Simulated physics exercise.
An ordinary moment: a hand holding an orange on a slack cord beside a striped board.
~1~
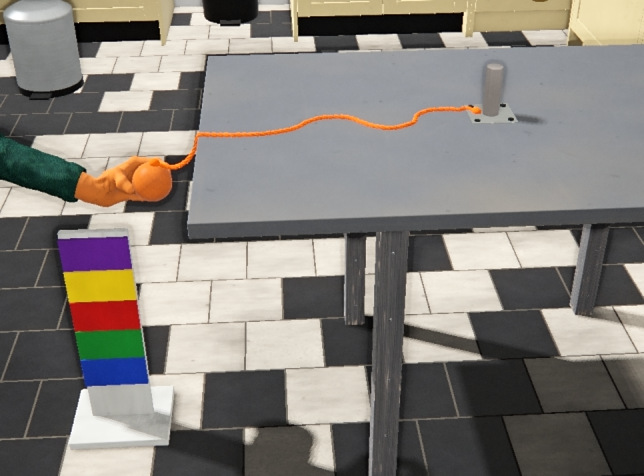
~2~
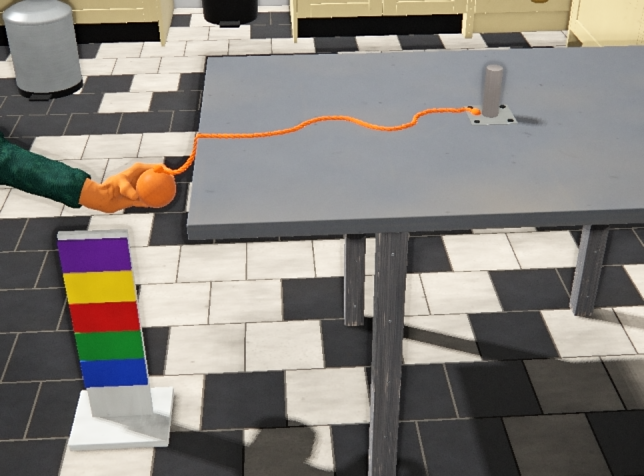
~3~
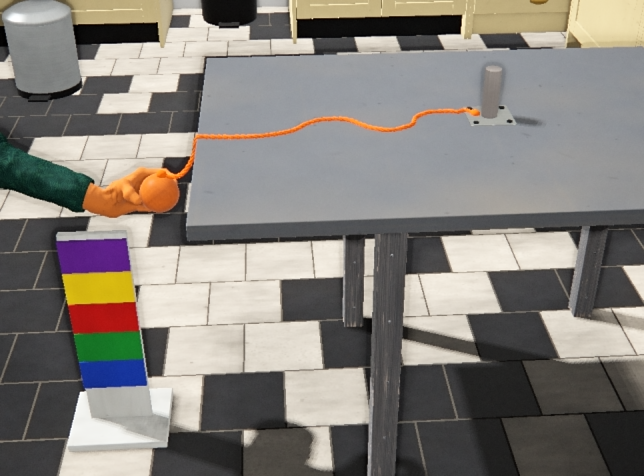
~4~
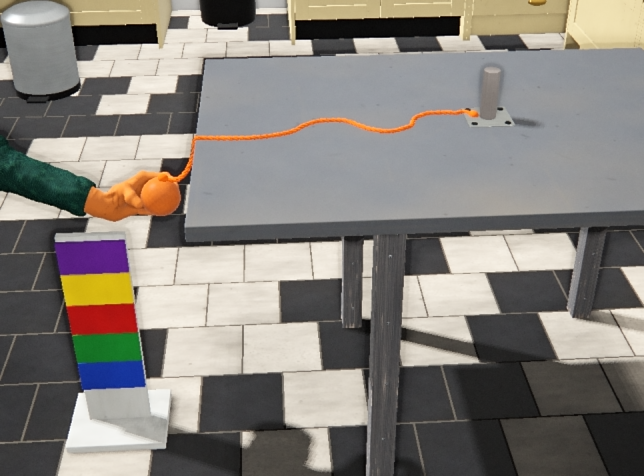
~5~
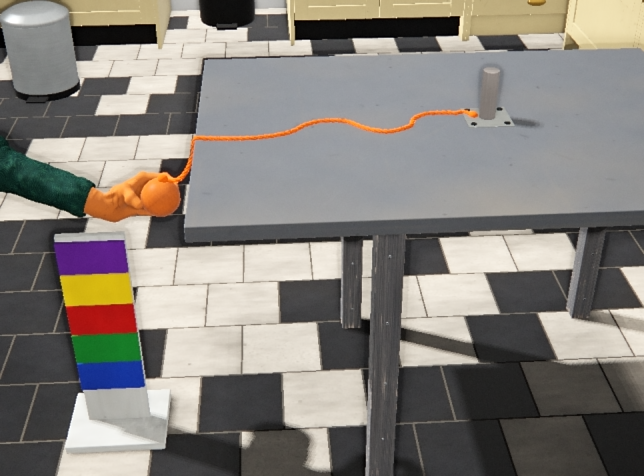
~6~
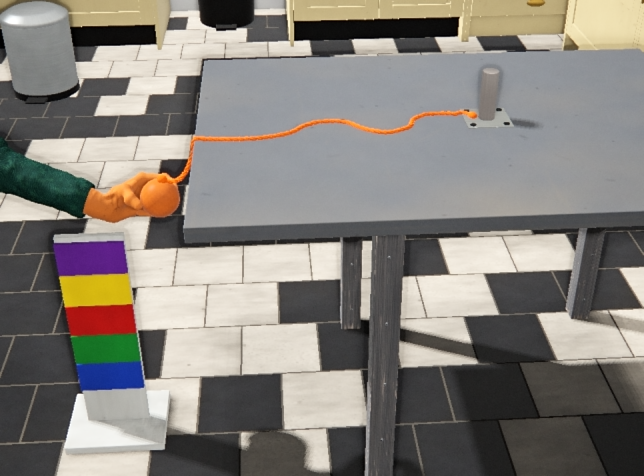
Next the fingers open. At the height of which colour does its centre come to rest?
The purple one.
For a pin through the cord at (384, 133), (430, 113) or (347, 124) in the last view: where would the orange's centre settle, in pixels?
In that order: (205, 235), (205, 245) and (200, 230).
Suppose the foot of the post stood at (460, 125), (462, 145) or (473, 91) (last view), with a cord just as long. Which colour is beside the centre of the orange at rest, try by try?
Taking them in turn: Yellow; yellow; purple.
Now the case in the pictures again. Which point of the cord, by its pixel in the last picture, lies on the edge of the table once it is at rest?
The one at (236, 140).
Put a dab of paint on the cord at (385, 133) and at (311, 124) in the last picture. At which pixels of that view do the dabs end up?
About (358, 125), and the other about (275, 131).
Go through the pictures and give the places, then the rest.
Orange (152, 182); purple (95, 256); yellow (100, 287); red (105, 317); green (110, 345); blue (115, 373), in the first picture.
Orange (156, 188); cord through (446, 111) (401, 128) (338, 118) (279, 133) (207, 137), in the second picture.
Orange (159, 193), in the third picture.
Orange (161, 196); cord through (444, 113) (399, 130) (336, 120) (276, 135) (205, 139), in the fourth picture.
Orange (161, 197), in the fifth picture.
Orange (160, 198); cord through (443, 114) (398, 131) (335, 121) (275, 136) (203, 139), in the sixth picture.
Early on, orange near (179, 248); level with purple.
Midway, orange near (231, 249); level with purple.
Near the end, orange near (202, 254); level with purple.
Finally, orange near (205, 254); level with purple. The cord holds its middle at purple.
